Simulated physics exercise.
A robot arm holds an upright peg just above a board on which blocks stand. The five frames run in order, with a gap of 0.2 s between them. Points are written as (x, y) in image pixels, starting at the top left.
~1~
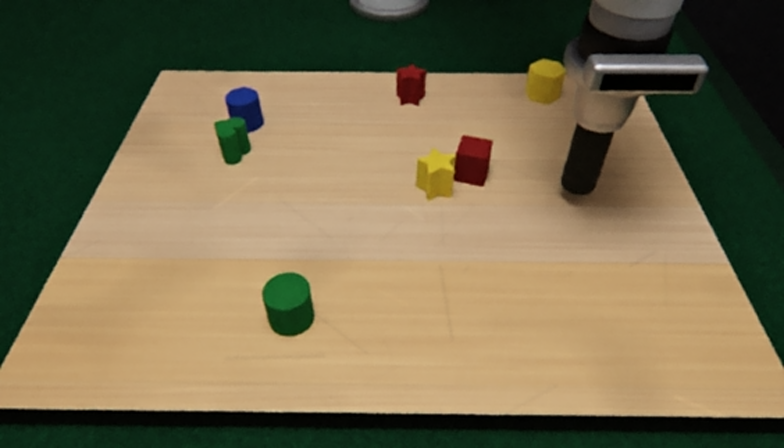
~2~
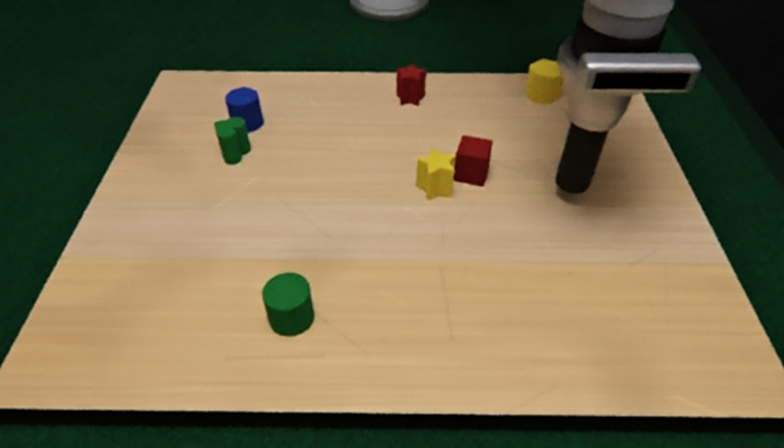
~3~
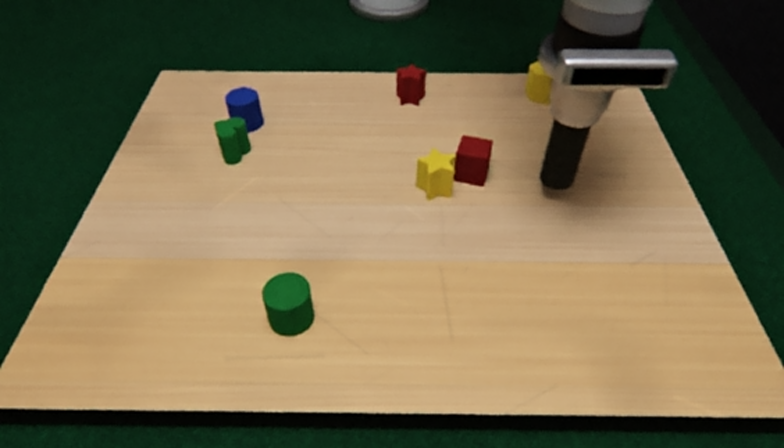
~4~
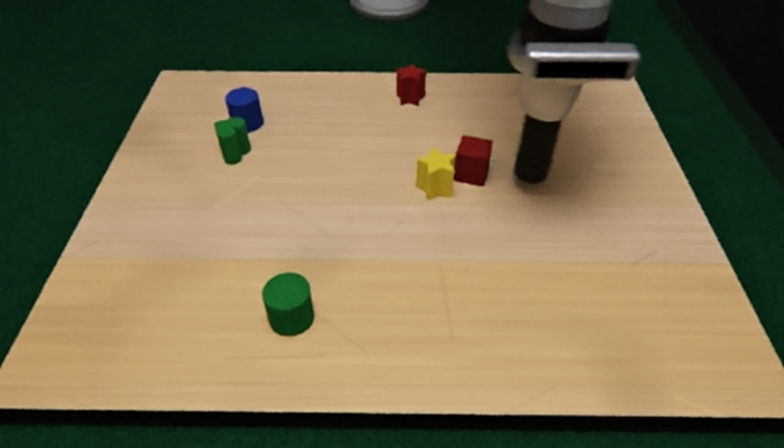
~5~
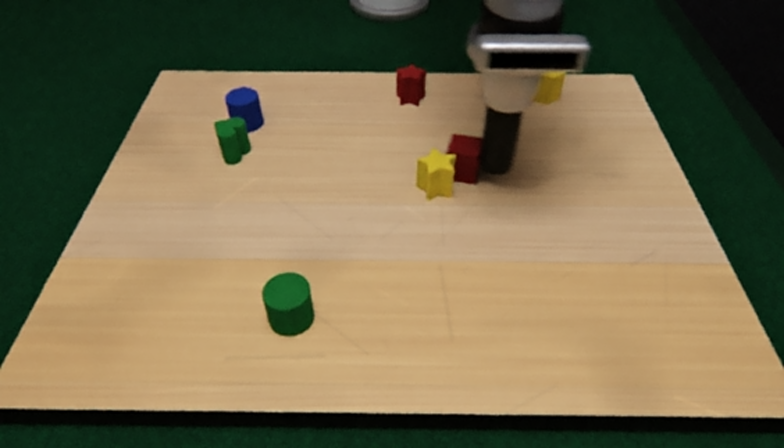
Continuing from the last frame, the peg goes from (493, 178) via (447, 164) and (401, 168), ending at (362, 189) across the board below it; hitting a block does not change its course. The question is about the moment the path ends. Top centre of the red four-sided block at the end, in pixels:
Its top centre lands on (364, 132).
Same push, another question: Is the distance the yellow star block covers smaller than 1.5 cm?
Yes, I think so.
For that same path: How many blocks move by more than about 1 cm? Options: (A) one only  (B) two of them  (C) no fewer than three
A (one only)
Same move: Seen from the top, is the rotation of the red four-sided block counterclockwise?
No
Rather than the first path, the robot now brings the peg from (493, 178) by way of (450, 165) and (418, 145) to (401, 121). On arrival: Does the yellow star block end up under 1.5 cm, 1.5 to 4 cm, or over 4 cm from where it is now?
Travel: Within 1.5 cm.
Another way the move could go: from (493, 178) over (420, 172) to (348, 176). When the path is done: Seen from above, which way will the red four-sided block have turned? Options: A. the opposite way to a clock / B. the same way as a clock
The one that fits is B, the same way as a clock.
What follows on the original path. One third of the way, peg (448, 152); yellow star block (435, 160), turned 20° anticlockwise; red four-sided block (417, 134), turned 20° anticlockwise.
Two thirds of the way, peg (401, 156); yellow star block (435, 160), turned 20° anticlockwise; red four-sided block (371, 132), turned 15° clockwise.
At the end, peg (362, 177); yellow star block (435, 160), turned 20° anticlockwise; red four-sided block (364, 132), turned 35° clockwise.
